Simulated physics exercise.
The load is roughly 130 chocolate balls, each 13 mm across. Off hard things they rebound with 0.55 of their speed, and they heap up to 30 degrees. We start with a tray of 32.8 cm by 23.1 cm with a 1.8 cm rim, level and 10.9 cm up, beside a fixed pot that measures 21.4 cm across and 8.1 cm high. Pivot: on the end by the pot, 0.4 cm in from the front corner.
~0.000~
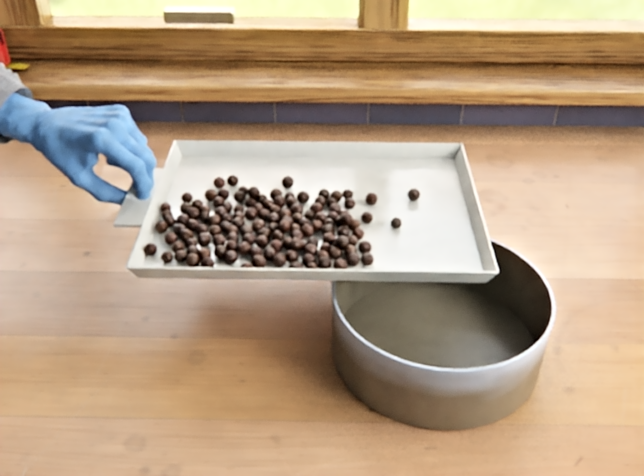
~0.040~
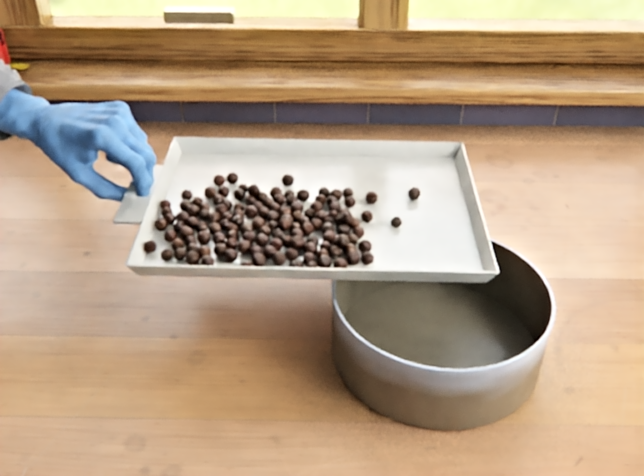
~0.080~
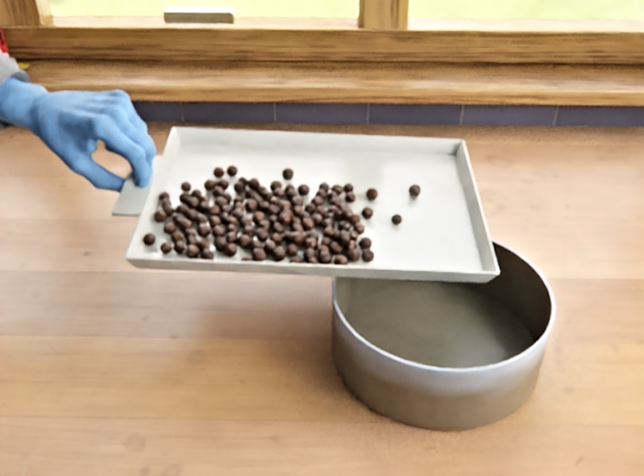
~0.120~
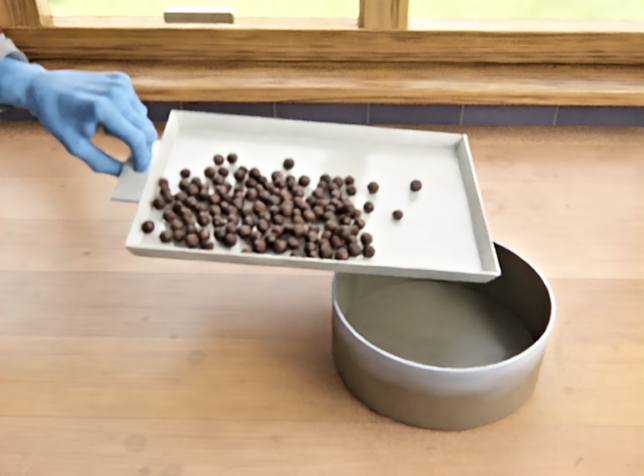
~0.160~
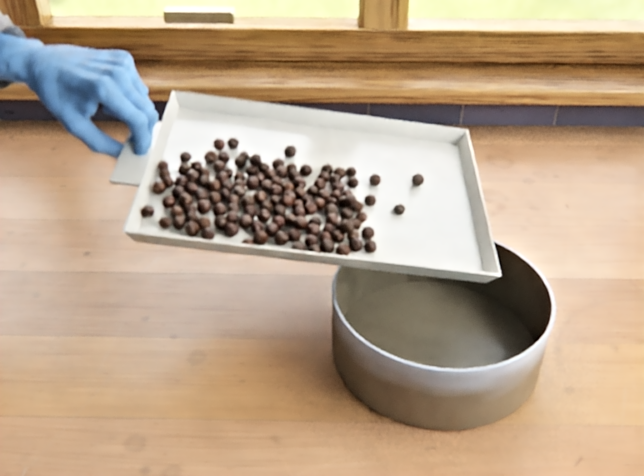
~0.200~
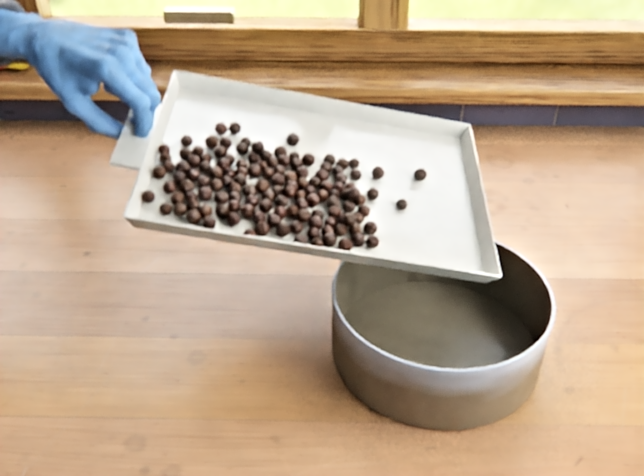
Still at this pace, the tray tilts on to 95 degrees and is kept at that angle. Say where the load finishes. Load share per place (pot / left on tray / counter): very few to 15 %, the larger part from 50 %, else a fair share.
Pot: The larger part; tray: Very few; counter: A fair share.
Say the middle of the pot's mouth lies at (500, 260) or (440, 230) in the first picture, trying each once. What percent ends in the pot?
That gives roughly 70 per cent and then 0 per cent.
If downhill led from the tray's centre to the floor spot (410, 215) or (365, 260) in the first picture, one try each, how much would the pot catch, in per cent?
Approximately 40 percent, then 70 percent.
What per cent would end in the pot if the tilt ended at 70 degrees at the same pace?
Then about 65 per cent.
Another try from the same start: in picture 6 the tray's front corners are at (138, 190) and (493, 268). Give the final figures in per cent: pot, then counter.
Final per cent - pot 40, counter 60.
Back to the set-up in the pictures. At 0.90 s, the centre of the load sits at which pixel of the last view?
My estimate is roughly (526, 322).
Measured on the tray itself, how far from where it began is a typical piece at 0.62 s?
By then it sits near 13 cm from where it began.
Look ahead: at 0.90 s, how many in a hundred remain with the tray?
Close to 30 in a hundred.
After 0.62 s, tilt 52 degrees; the tray holds 95 %, the pot 0 %.
After 0.90 s, tilt 78 degrees; the tray holds 30 %, the pot 35 %.
Then, at 1.29 s, tilt 95 degrees; the tray holds 0 %, the pot 65 %.
At rest (2.0 s), pot 65 %, tray 0 %, counter 35 %.
